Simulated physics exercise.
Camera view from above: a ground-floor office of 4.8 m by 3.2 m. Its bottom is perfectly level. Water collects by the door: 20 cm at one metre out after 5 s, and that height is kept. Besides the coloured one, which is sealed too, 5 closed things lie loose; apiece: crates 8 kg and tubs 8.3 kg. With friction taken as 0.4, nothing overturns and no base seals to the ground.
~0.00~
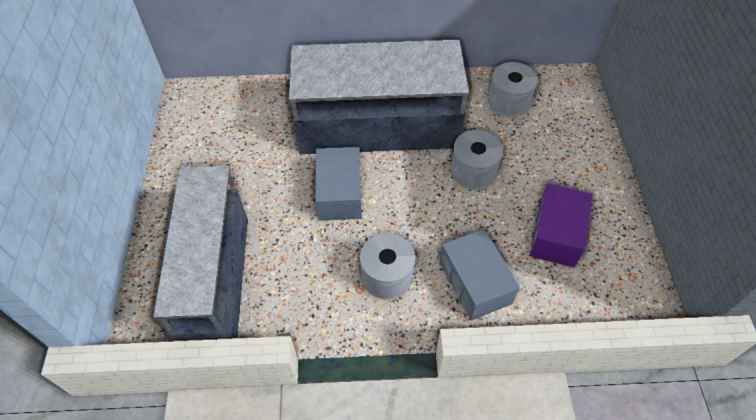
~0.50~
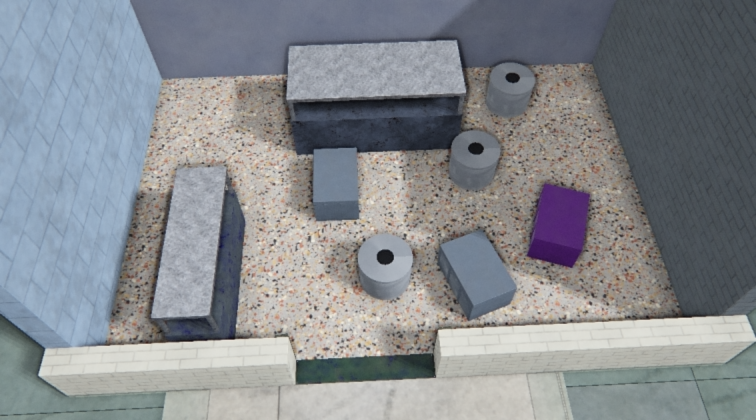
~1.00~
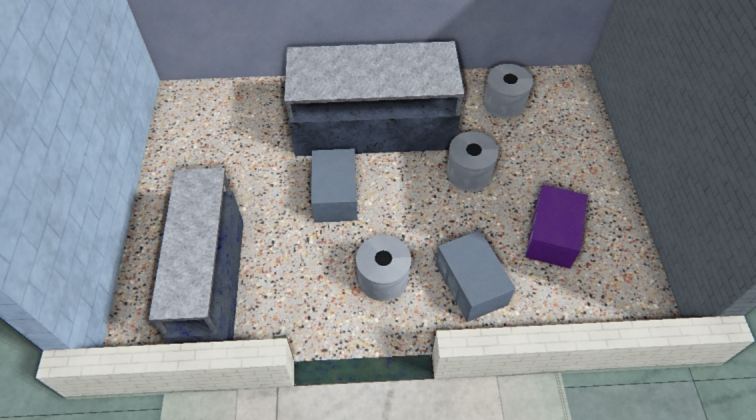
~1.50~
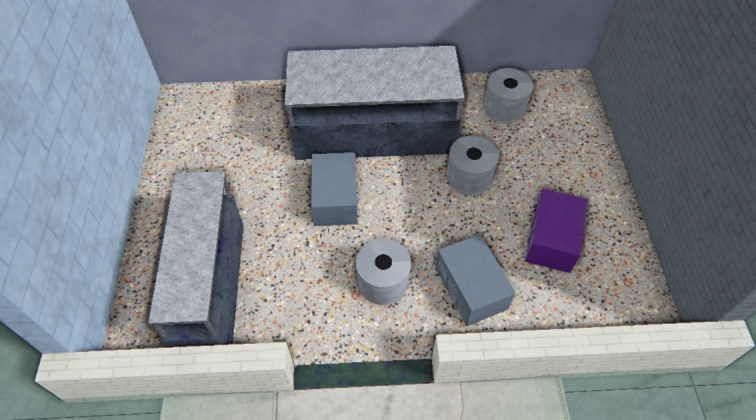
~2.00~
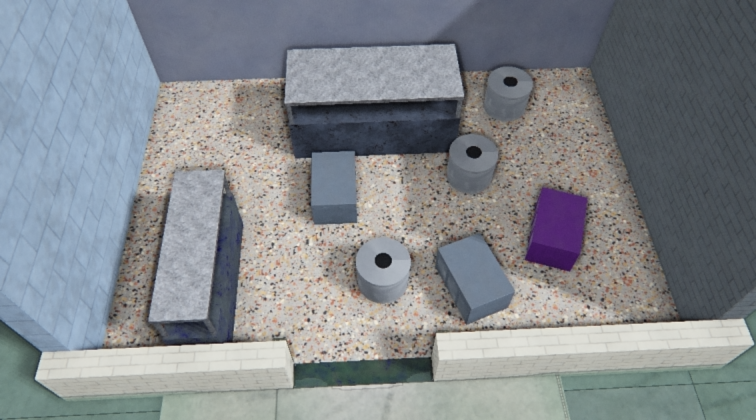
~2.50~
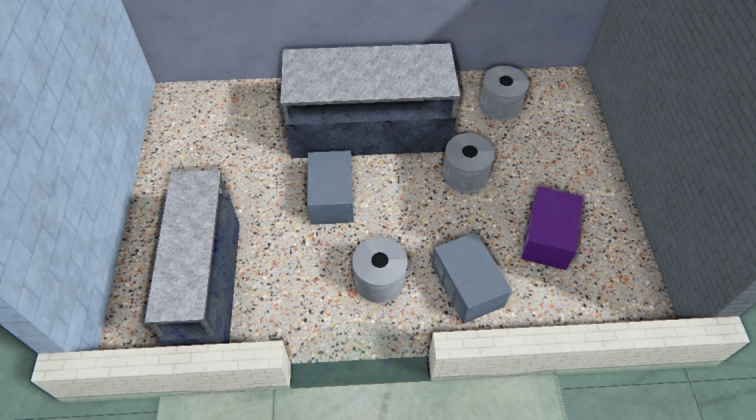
A small room with a speckled floor, enclosed by blue-grey walls and a low pale brick wall with a gap at the front, is seen from high above. A purple crate sits at the right among two grey crates and three grey tubs, with stone-topped benches at the back and left. The objects stay in place while the camera shifts very slightly.
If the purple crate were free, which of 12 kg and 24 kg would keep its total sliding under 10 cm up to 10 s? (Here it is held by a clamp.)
Even the lighter choice passes.
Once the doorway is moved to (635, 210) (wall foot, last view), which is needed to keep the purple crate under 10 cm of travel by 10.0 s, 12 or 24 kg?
There both choices fail.
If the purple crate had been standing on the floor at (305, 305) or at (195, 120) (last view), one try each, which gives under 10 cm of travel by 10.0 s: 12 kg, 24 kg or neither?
First try none suffices, second try none suffices.
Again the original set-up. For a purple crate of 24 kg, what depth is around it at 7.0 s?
Depth: Approx. 1 cm.
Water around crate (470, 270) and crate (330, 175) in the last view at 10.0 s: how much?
Roughly 3 and 10 cm.
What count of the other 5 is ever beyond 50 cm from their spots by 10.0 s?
I count 3 of them.
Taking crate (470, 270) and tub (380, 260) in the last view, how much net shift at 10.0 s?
They've ended up 30 cm and 200 cm away, in that order.
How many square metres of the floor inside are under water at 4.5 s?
My estimate is roughly 4.0 m2.
After 3.5 s the purple crate would be 0 cm from its start with 12 kg and 0 cm from its start with 24 kg; 0 cm of water round it then.
After 4.5 s the purple crate would be 0 cm from its start with 12 kg and 0 cm from its start with 24 kg; 0 cm of water round it then.
After 7.0 s the purple crate would be 0 cm from its start with 12 kg and 0 cm from its start with 24 kg; 1 cm of water round it then.
After 10.0 s the purple crate would be 0 cm from its start with 12 kg and 0 cm from its start with 24 kg; 4 cm of water round it then.
